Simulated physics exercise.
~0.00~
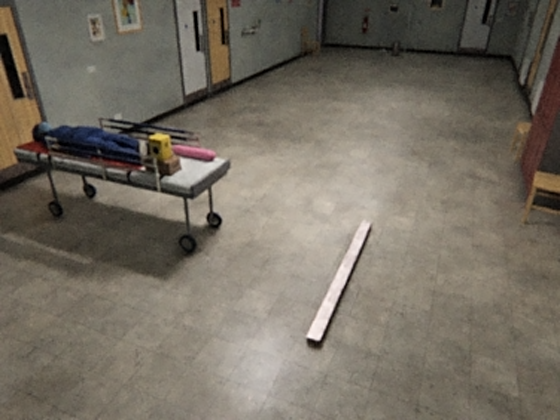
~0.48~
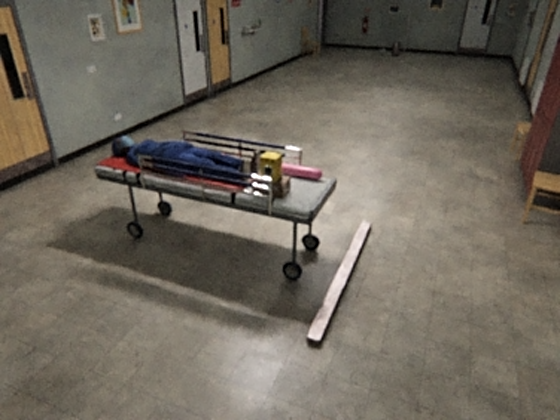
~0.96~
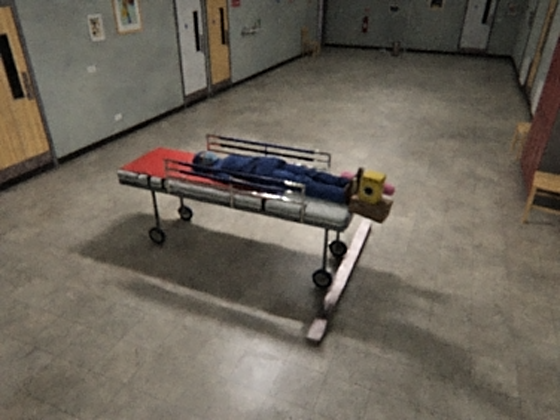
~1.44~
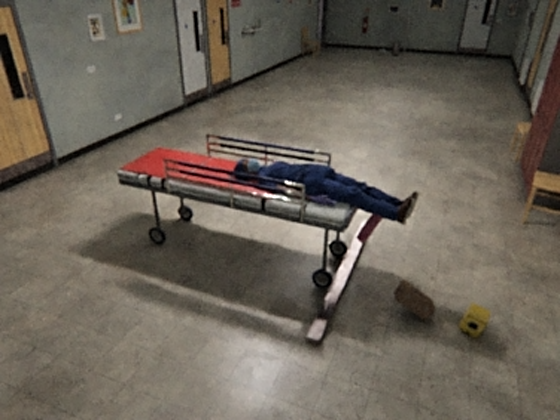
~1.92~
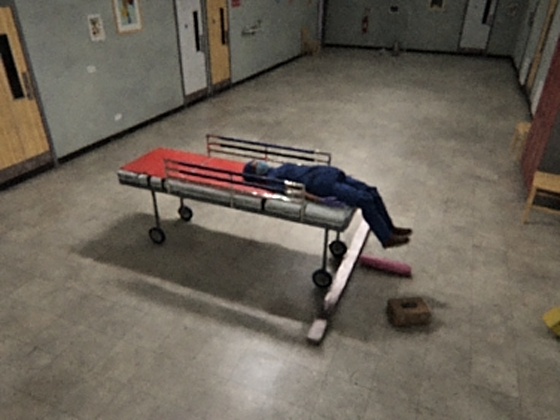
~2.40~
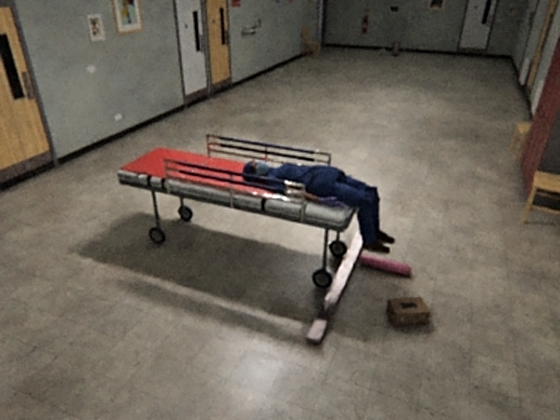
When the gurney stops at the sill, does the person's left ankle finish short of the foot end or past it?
The left ankle finishes past the foot end, with the person's lower legs hanging down over the edge.
